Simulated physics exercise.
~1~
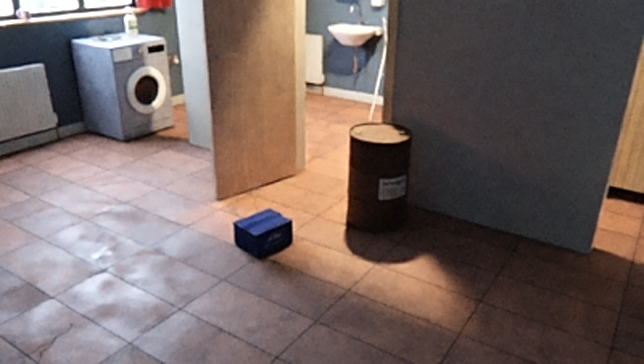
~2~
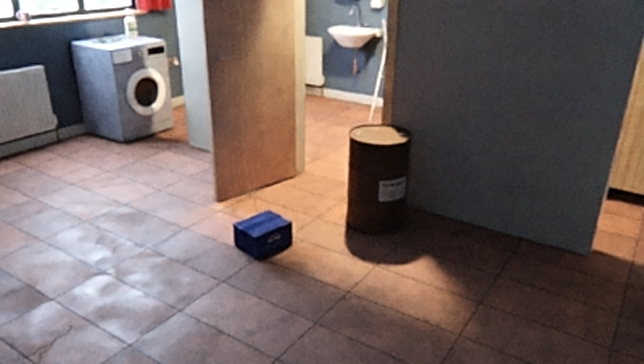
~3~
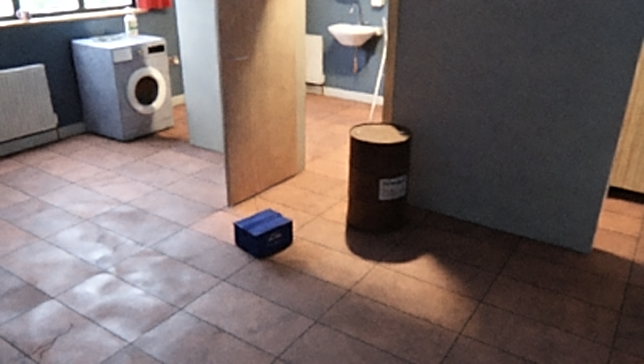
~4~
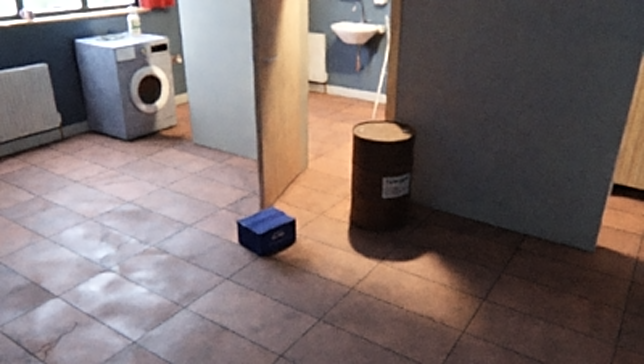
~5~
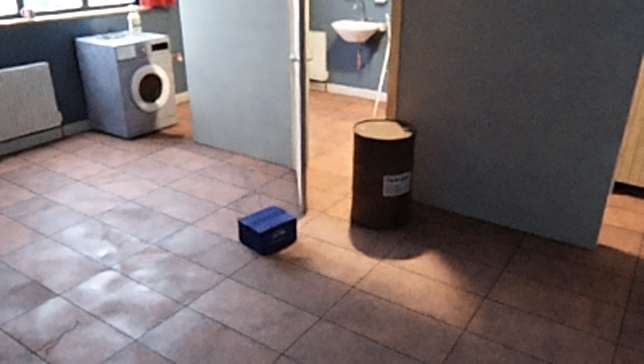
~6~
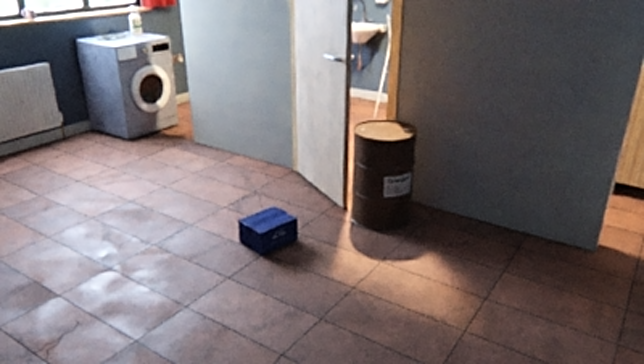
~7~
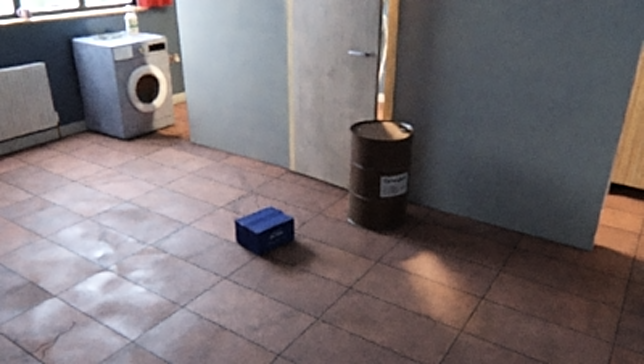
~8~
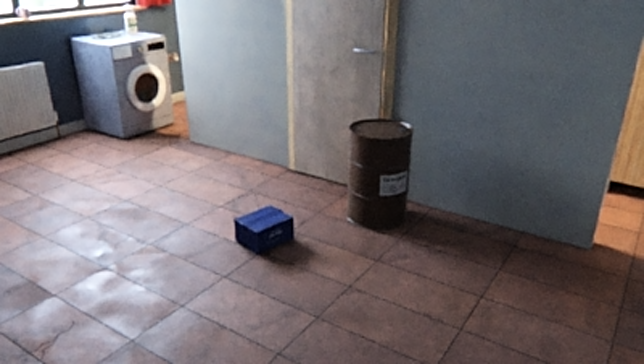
Tiled room with a washing machine, an open door swinging steadily until shut behind a brown drum, a blue box staying still.
